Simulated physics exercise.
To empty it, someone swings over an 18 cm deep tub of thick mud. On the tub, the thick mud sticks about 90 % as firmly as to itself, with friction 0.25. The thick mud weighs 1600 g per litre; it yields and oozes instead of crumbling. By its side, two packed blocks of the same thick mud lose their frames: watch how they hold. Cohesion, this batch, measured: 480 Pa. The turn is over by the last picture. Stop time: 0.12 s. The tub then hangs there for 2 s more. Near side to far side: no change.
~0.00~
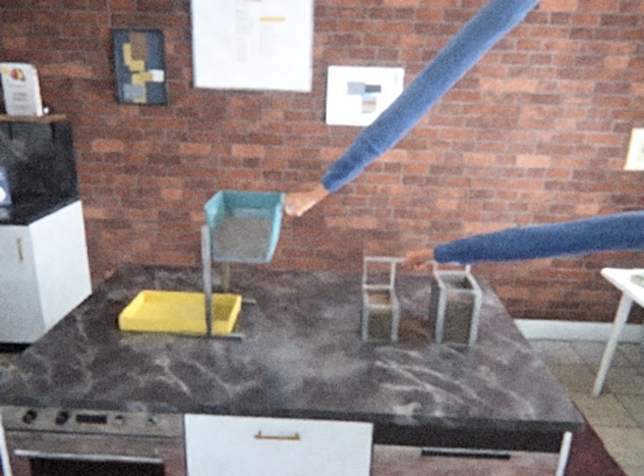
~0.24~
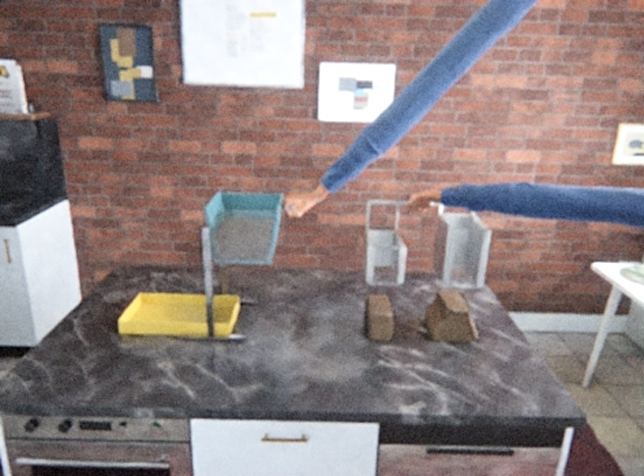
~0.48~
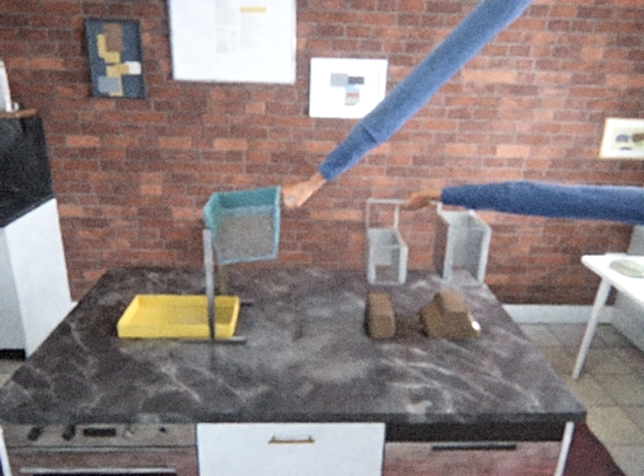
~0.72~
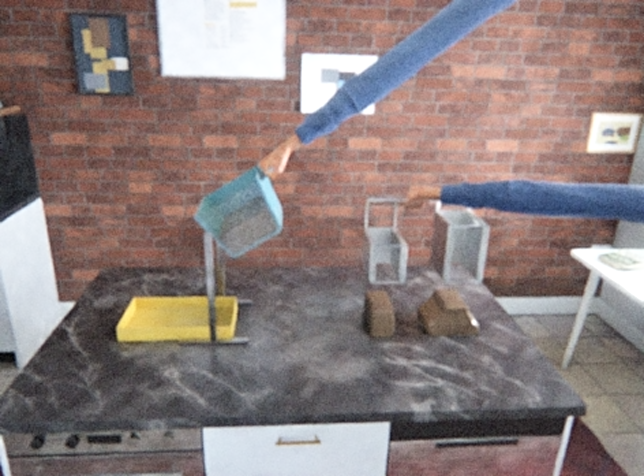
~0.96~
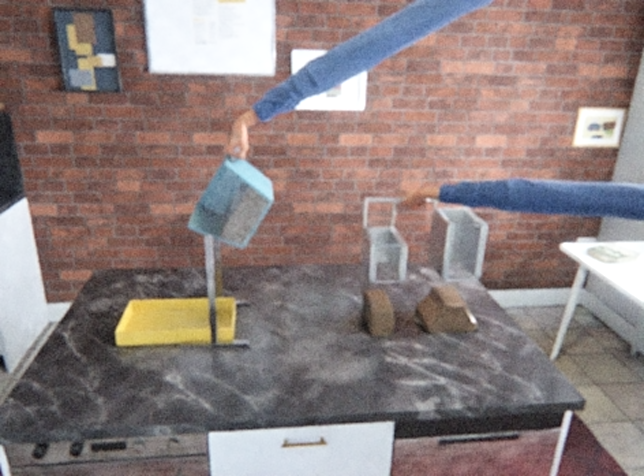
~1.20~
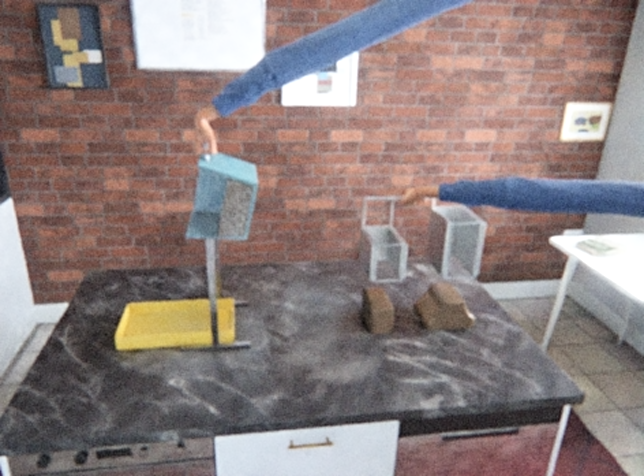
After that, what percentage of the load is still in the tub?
Roughly 100 %.
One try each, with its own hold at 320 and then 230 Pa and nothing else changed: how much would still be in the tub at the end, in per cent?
Result: 100 % for the first case, 85 % for the second.
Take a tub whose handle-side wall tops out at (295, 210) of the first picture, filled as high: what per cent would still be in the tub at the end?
About 100 per cent.
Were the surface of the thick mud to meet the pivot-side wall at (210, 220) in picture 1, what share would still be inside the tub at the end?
Around 70 per cent.
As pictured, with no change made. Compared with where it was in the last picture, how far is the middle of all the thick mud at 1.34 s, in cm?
I'd put the distance at about 1 centimetres.
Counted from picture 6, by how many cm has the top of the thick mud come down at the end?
About 3 cm.
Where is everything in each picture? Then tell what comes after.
In the first frame, handle-side rim at (274, 210), tilt 0 degrees; top of the thick mud at (215, 235); blocks stand 12 cm, 18 cm (left to right).
In the second frame, handle-side rim at (276, 211), tilt 0 degrees; top of the thick mud at (215, 237); blocks stand 11 cm, 14 cm (left to right).
In the third frame, handle-side rim at (274, 204), tilt 7 degrees; top of the thick mud at (271, 233); blocks stand 11 cm, 12 cm (left to right).
In the fourth frame, handle-side rim at (256, 181), tilt 32 degrees; top of the thick mud at (268, 209); blocks stand 11 cm, 12 cm (left to right).
In the fifth frame, handle-side rim at (225, 167), tilt 58 degrees; top of the thick mud at (249, 189); blocks stand 11 cm, 12 cm (left to right).
In the sixth frame, handle-side rim at (198, 167), tilt 78 degrees; top of the thick mud at (231, 181); blocks stand 11 cm, 12 cm (left to right).
After 1.34 s, the tub is at 78 degrees and holds 100 %.
After 1.51 s, the tub is at 78 degrees and holds 100 %.
After 1.68 s, the tub is at 78 degrees and holds 100 %.
After 1.85 s, the tub is at 78 degrees and holds 100 %.
After 3.20 s, at the end, the tub is at 78 degrees and holds 100 %.
